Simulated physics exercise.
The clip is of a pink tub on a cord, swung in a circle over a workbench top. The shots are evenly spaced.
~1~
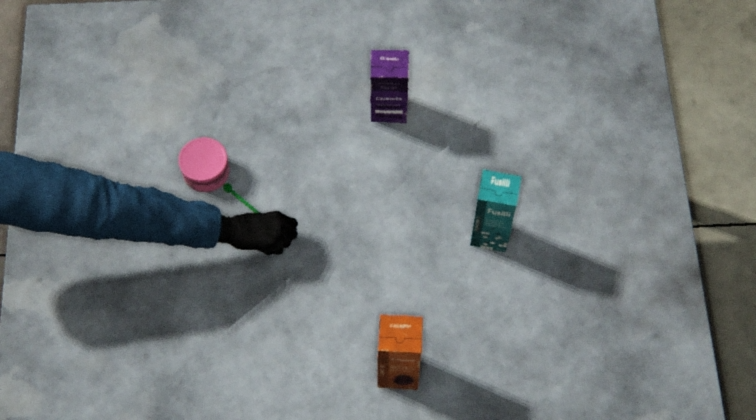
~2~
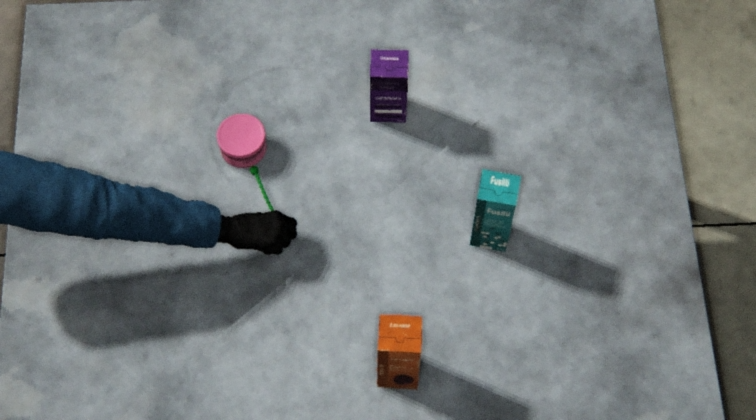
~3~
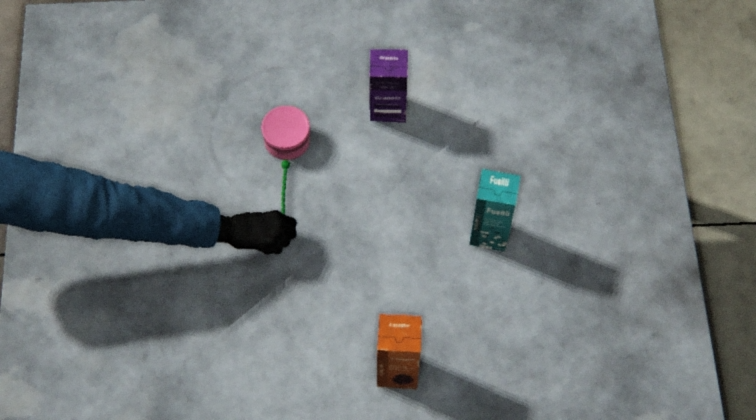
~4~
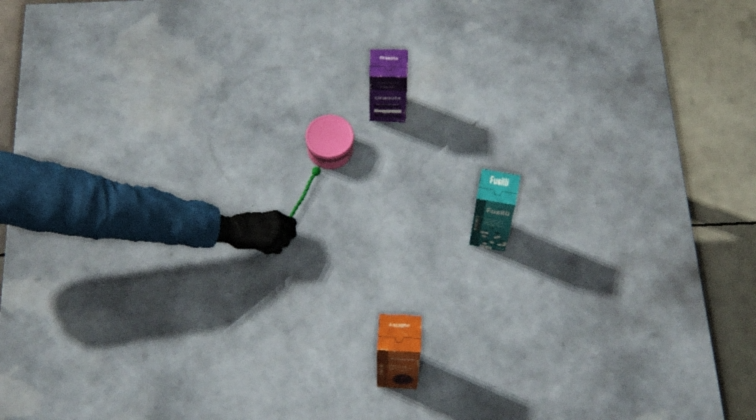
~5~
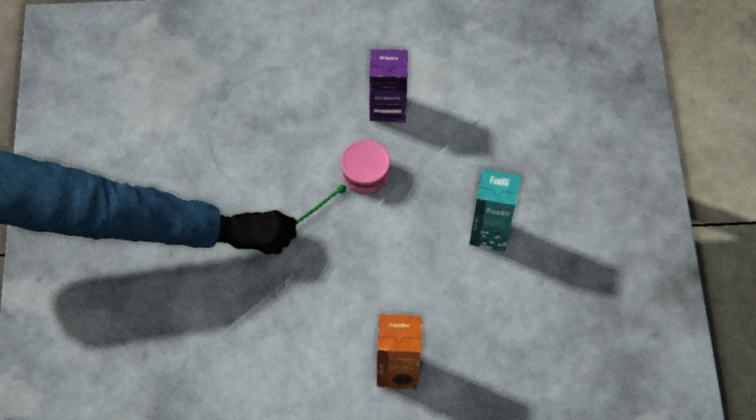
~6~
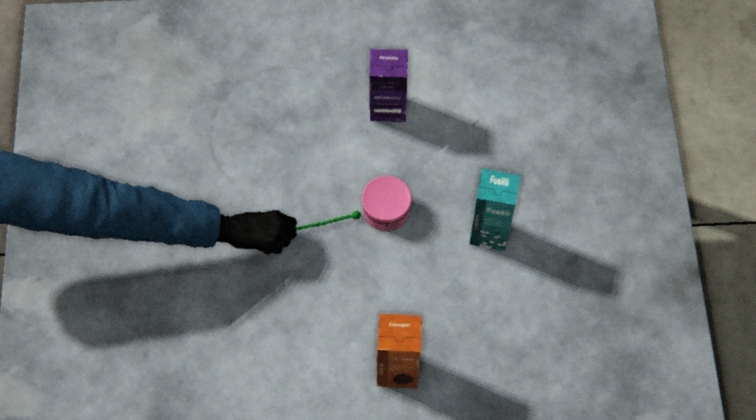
A pink tub on a green cord circles a black-gloved hand above a mottled grey workbench top, seen from high overhead. The blue-sleeved arm reaches in from the left, with a purple carton at upper centre, a turquoise one right of centre and an orange one below. The tub swings clockwise from upper left of the hand, over the top and down to its right, while the arm, cartons and camera stay still.
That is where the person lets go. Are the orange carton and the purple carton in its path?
In the end the orange carton takes the knock and the purple carton stays untouched.
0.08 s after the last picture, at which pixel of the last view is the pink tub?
Close to (396, 289).
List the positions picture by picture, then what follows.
The first frame shows pink tub (203, 159); orange carton (400, 333); purple carton (390, 63); turquoise carton (500, 187).
The second frame shows pink tub (241, 134).
The third frame shows pink tub (286, 126).
The fourth frame shows pink tub (329, 136).
The fifth frame shows pink tub (366, 161).
The sixth frame shows pink tub (387, 198); orange carton (400, 332); purple carton (389, 62); turquoise carton (499, 186); going round clockwise.
Then, 0.08 s on from there, tub near (396, 288).
Then, 0.20 s on from there, tub near (407, 364); orange carton pushed aside.
In the end, tub near (417, 395); orange carton knocked off. The orange carton is struck and the purple carton remains clear.
